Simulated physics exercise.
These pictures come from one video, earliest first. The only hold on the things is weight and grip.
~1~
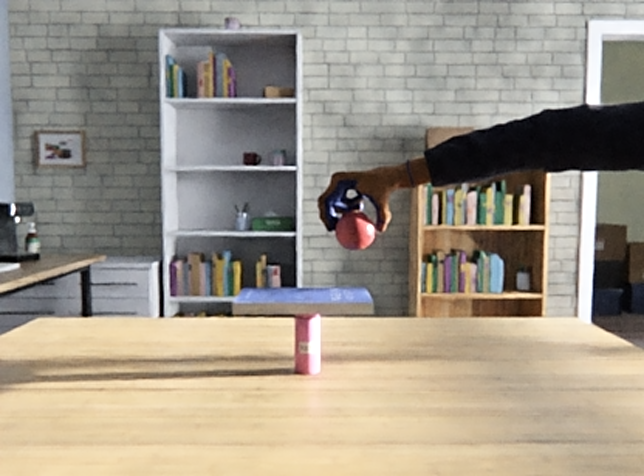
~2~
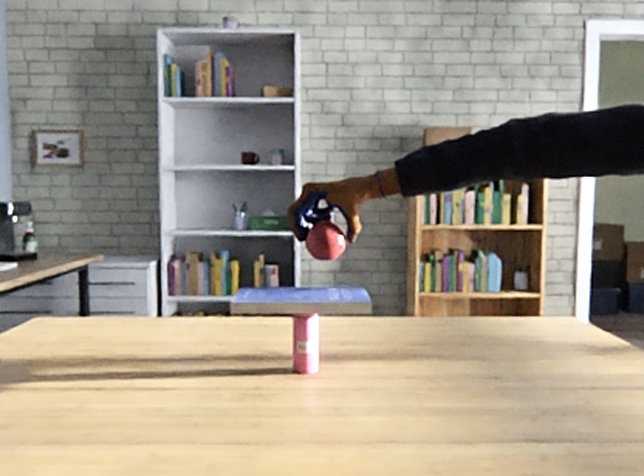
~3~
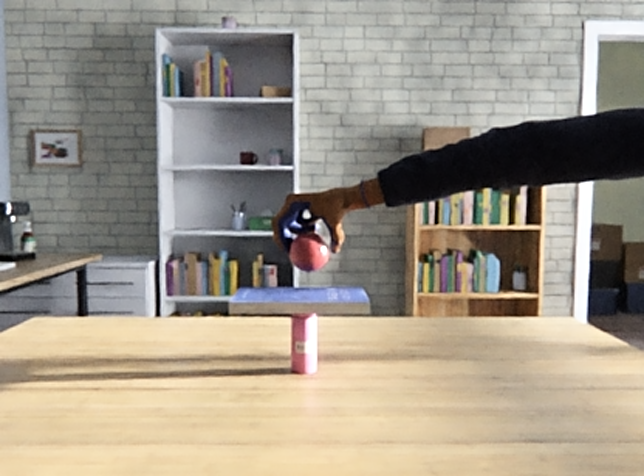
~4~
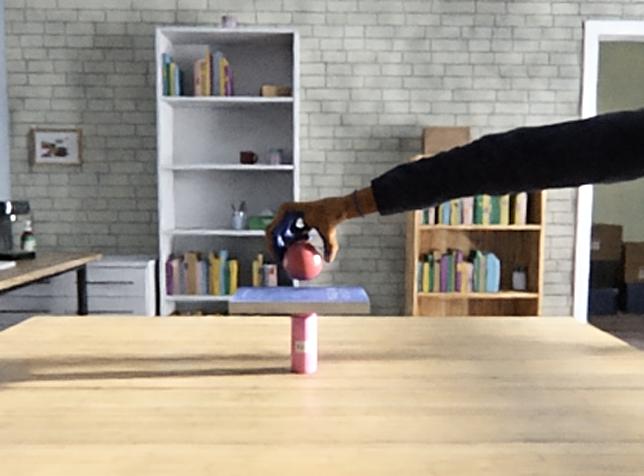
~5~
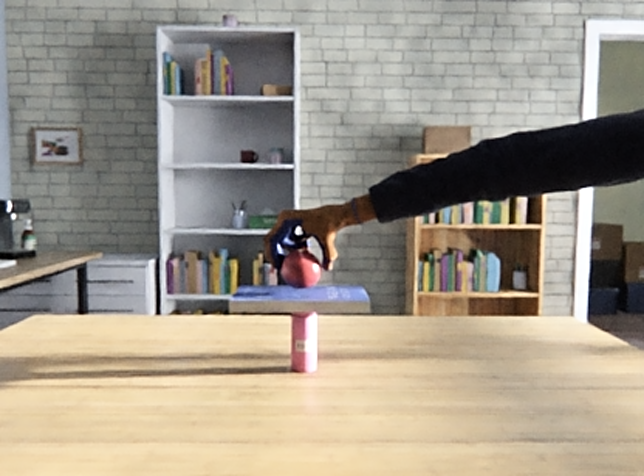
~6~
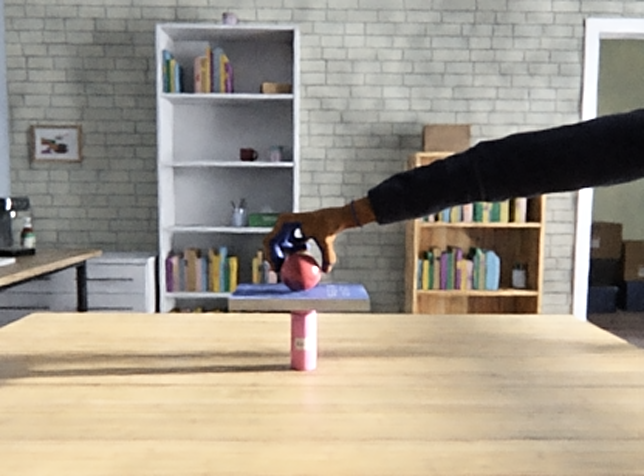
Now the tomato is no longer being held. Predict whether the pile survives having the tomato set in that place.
The stack is going to stay put.
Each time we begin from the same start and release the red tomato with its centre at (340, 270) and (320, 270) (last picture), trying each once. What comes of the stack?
In the first try it remains standing, then in the second try it remains standing.
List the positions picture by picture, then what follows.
The first frame shows coming down; red tomato (355, 230); blue book (304, 300).
The second frame shows coming down; red tomato (326, 241); blue book (302, 300).
The third frame shows coming down; red tomato (309, 252); blue book (300, 300).
The fourth frame shows coming down; red tomato (302, 261); blue book (300, 299).
The fifth frame shows coming down; red tomato (301, 269); blue book (301, 298).
The sixth frame shows in place under the hand; red tomato (301, 272); blue book (300, 296).
Then, 0.20 s on from there, no change.
Then, 0.60 s on from there, red tomato resting near (301, 272).
In the end, all 3 unmoved. At the end, from the last picture's camera, red tomato near (301, 272). The stack keeps its balance.
